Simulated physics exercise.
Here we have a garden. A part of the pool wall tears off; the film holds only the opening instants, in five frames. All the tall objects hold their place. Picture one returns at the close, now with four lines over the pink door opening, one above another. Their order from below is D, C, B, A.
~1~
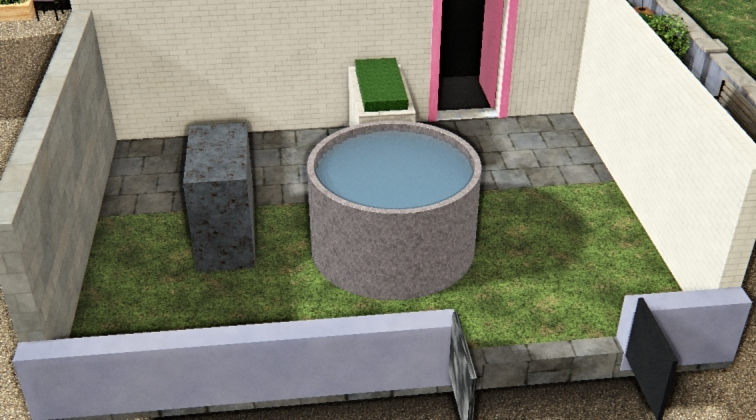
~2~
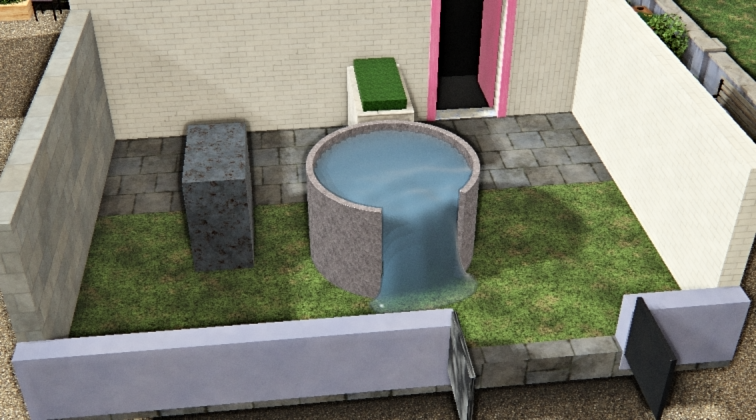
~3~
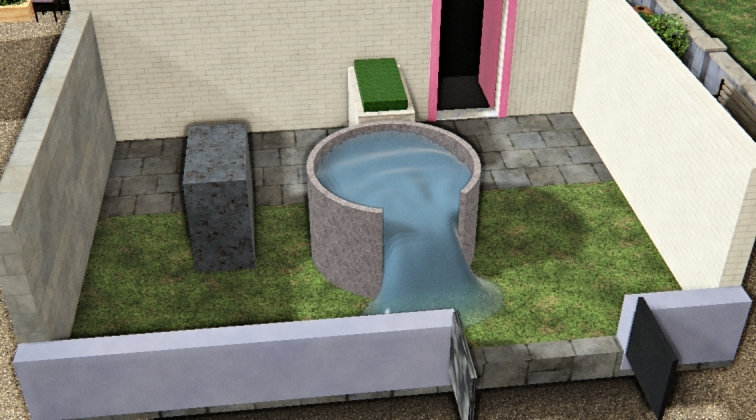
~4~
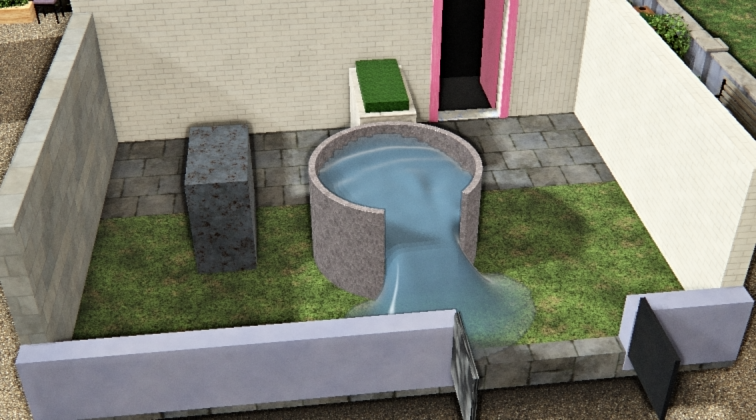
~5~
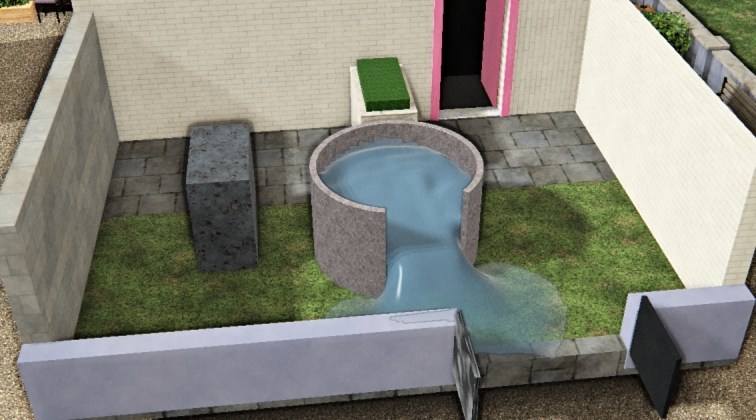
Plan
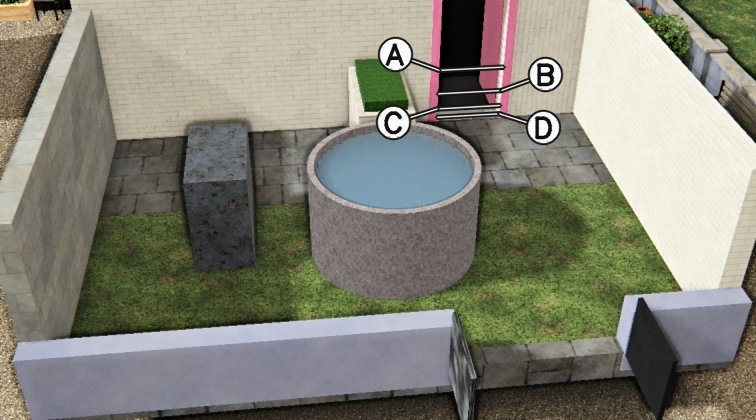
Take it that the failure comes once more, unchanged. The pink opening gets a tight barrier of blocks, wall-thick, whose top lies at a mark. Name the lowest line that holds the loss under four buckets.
Take D.
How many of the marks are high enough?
All of the four.
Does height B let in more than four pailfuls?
No, not at all.
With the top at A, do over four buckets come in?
No, that is safe.
On the marked copy, A at (471, 68); B at (469, 92); C at (468, 107); D at (468, 115); from the bottom up D, C, B, A.
For height A, nothing gets over.
For height B, nothing gets over.
For height C, nothing gets over.
For height D, nothing gets over.
